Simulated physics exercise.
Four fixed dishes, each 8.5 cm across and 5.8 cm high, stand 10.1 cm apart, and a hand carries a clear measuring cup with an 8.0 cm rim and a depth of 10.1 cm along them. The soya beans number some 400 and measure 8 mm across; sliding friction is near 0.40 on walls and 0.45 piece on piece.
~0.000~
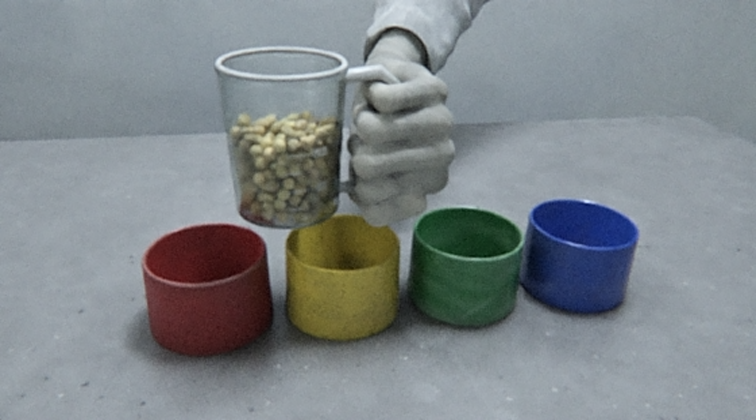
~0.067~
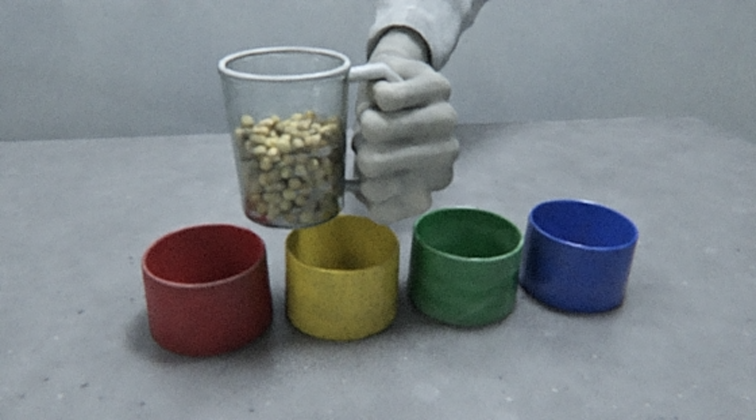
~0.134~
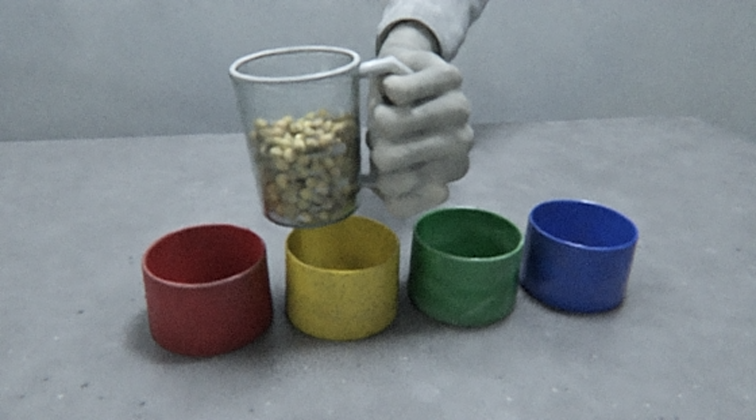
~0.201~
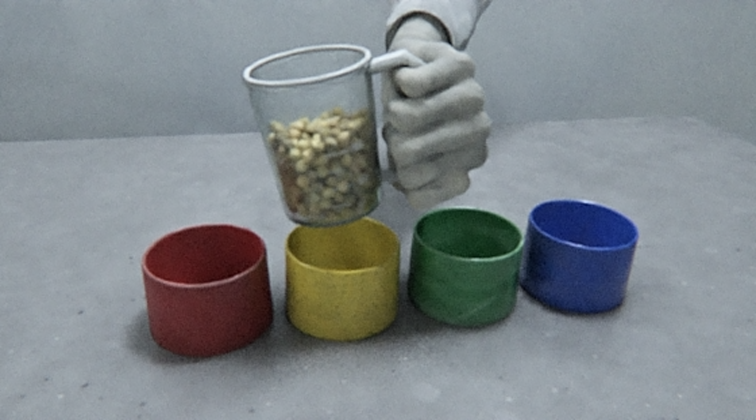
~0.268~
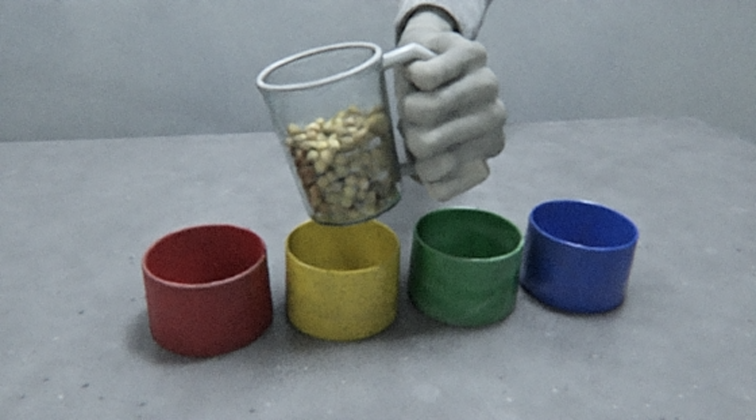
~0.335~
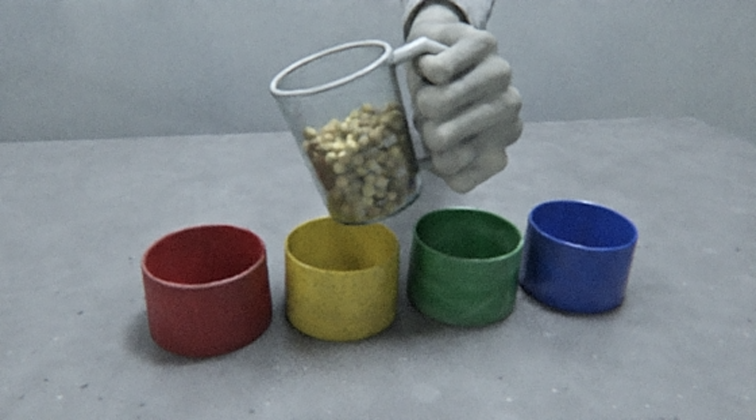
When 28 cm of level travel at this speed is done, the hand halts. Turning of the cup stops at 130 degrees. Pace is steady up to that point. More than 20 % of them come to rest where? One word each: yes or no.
Red: No; blue: Yes; green: No; yellow: No; counter: No.
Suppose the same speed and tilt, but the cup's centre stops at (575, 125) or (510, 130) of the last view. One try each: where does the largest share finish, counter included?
Green, then green.
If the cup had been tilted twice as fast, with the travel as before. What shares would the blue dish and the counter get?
In that case the blue dish gets 0 while the counter gets 20.
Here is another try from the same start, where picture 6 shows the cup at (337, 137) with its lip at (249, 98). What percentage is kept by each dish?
Dish by dish: Red 0 per cent, blue 0 per cent, green 80 per cent, yellow 10 per cent.
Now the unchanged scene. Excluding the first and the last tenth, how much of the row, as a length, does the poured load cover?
Roughly 7 cm of the row.
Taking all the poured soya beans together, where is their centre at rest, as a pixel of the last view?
I'd say roughly (568, 258).
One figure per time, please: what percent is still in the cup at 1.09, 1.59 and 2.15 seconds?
Close to 100, 85 and 0 per cent respectively.
Then, at 1.09 s, tilt 71 degrees; cup holds 100 %.
After 1.59 s, tilt 106 degrees; cup holds 85 %, blue 5 %, green 5 %.
Then, at 2.15 s, tilt 130 degrees; cup holds 0 %, blue 90 %, green 5 %.
By 2.6 s all is still; red 0 %, blue 90 %, green 5 %, yellow 0 %, counter 10 %.
